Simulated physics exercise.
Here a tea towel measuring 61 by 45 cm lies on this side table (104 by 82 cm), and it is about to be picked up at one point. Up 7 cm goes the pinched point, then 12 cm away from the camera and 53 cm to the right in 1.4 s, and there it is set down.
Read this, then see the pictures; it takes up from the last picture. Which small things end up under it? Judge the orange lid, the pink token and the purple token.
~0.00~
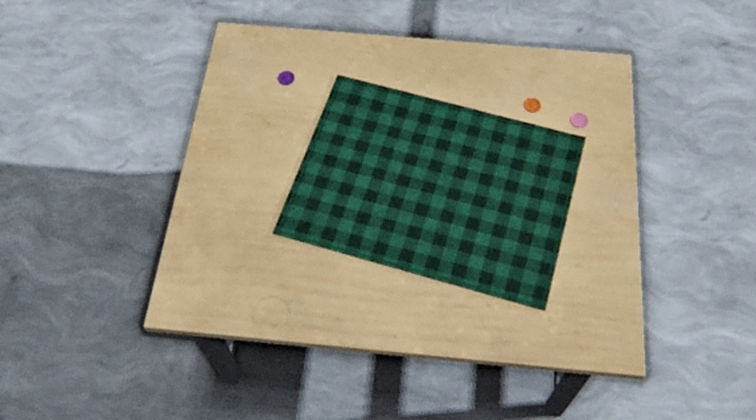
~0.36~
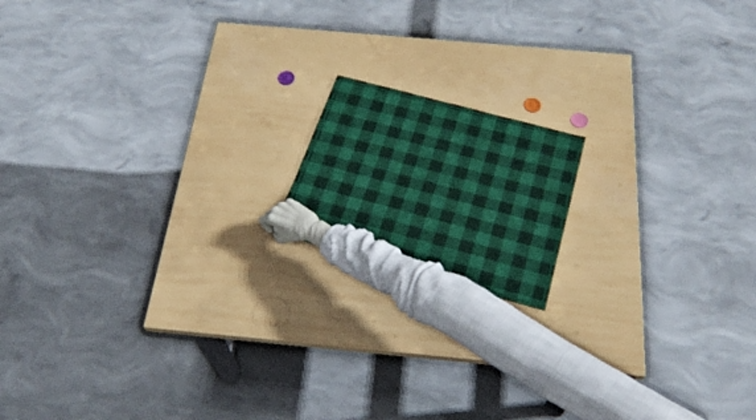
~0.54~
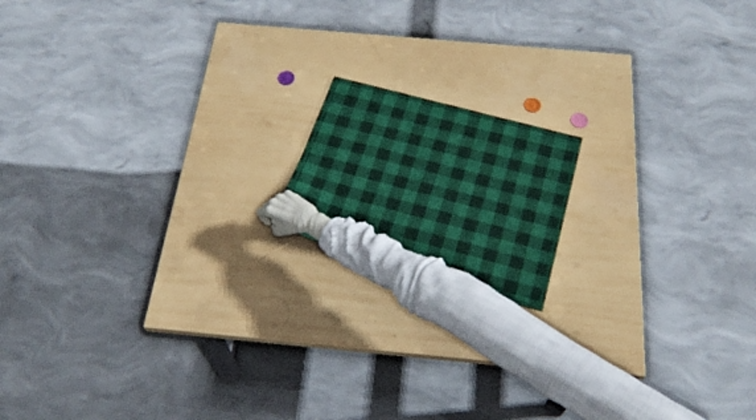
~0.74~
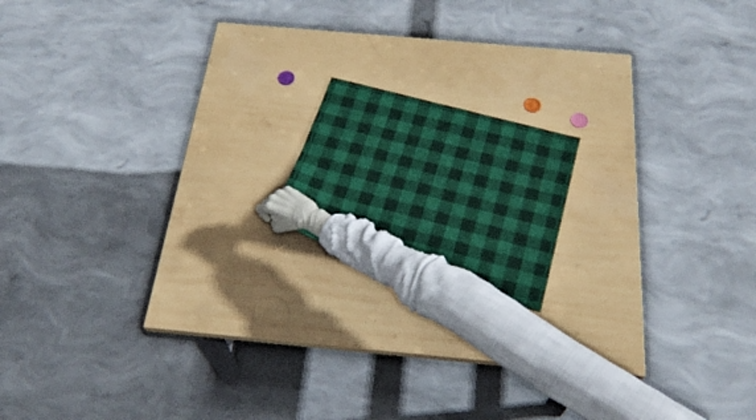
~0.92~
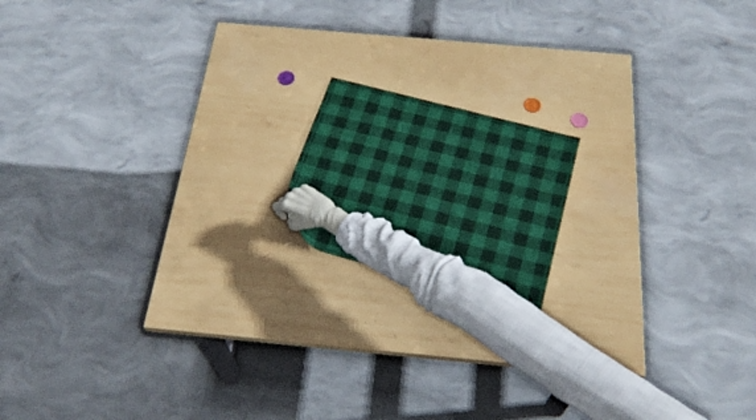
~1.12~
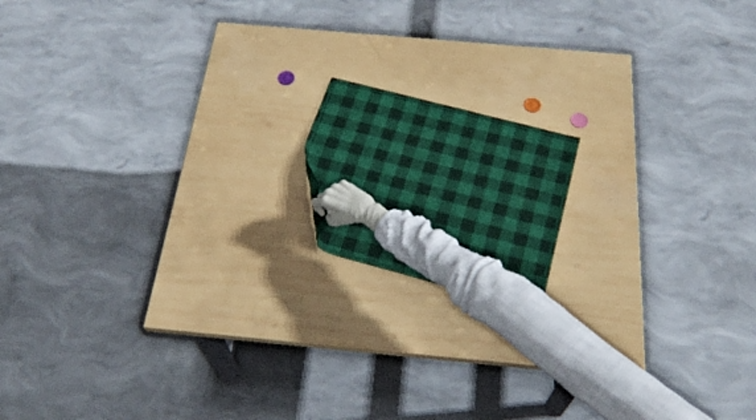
Result: Orange lid still shows, pink token still shows, purple token stays uncovered.
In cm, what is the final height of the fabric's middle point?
Roughly 0 cm.
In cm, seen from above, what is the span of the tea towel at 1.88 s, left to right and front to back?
About 48 cm wide and 56 cm deep.
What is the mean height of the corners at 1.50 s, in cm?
I'd put their mean height at around 2 cm.
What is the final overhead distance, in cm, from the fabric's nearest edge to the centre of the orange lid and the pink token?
First: Approx. 6 cm; second: Approx. 5 cm.
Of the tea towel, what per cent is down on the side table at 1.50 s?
Roughly 80 per cent.
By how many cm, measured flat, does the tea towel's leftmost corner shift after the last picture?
Roughly 48 centimetres.
After 1.5 s, 80 % of it is down, spanning 56 by 56 cm, above no small thing.
After 1.9 s, 65 % of it is down, spanning 49 by 56 cm, above no small thing.
After 2.2 s, 60 % of it is down, spanning 46 by 55 cm, above no small thing.
After 2.6 s, 65 % of it is down, spanning 46 by 55 cm, above no small thing.
After 3.6 s, 65 % of it is down, spanning 46 by 55 cm, above no small thing.
